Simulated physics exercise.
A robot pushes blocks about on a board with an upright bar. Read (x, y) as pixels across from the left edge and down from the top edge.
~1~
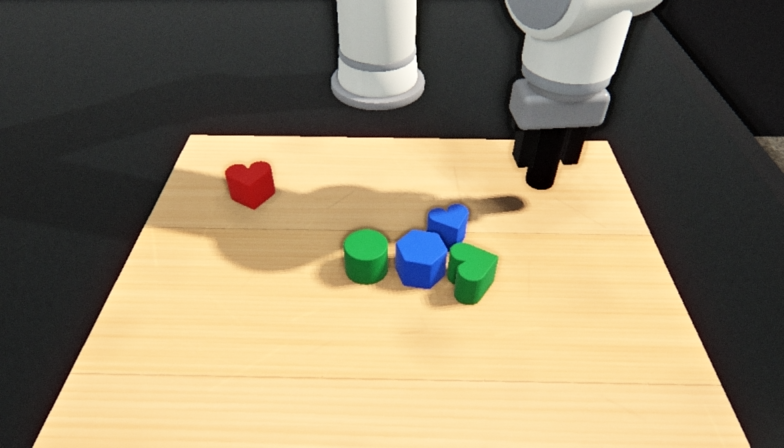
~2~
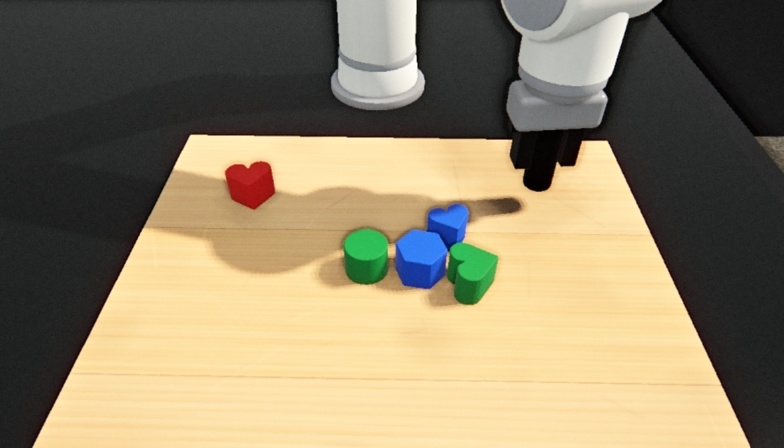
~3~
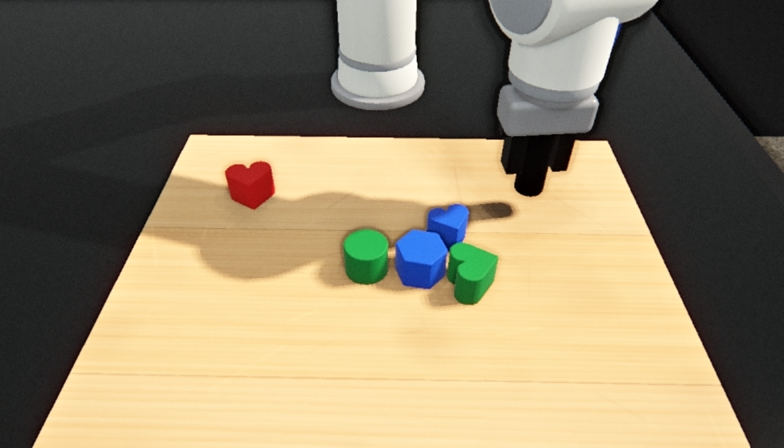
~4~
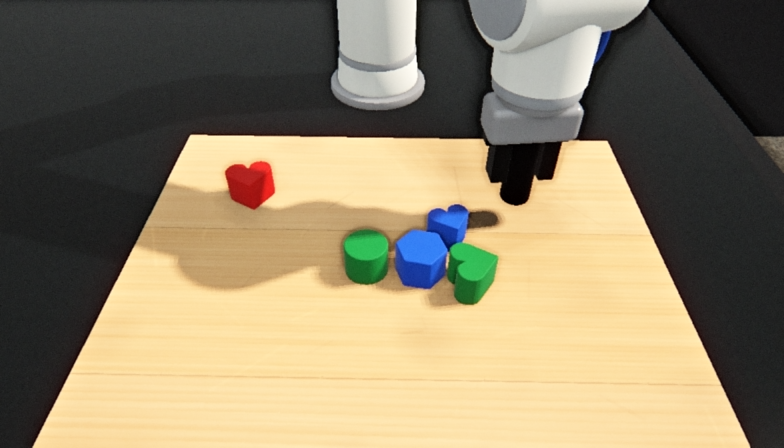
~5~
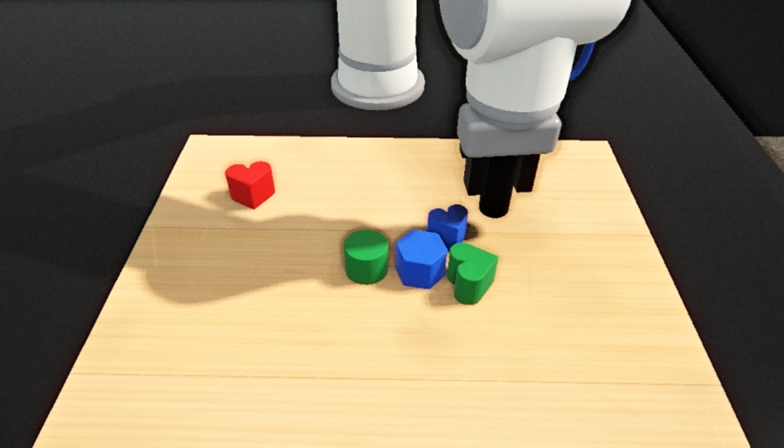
A white robot arm with a black bar at its tip reaches over a pale wooden board on a dark surface, seen from a raised, fixed view. A red heart sits at upper left, with a green cylinder, blue hexagon, blue heart and green heart clustered near the centre. The arm moves slowly, then faster, left and slightly downward towards the blue heart, while the blocks stay still.
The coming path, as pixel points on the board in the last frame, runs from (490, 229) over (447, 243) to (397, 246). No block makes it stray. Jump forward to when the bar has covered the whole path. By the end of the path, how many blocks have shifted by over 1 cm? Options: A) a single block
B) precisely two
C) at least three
It's A.
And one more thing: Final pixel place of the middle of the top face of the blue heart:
The centre of its top face lies at (367, 215).
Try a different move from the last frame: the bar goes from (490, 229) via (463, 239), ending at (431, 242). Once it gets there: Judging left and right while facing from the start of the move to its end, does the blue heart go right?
Yes, it checks out.
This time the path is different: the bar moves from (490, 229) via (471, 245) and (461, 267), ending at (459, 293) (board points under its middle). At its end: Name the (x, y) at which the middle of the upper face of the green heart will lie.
Somewhere near (473, 297).
What follows on the original path. One third of the way, bar at (465, 220); blue heart at (434, 216), turned 20° anticlockwise.
Two thirds of the way, bar at (431, 226); blue heart at (400, 217), turned 20° anticlockwise.
At the end, bar at (398, 227); green round block not moved; blue six-sided block at (418, 248); blue heart at (367, 215).
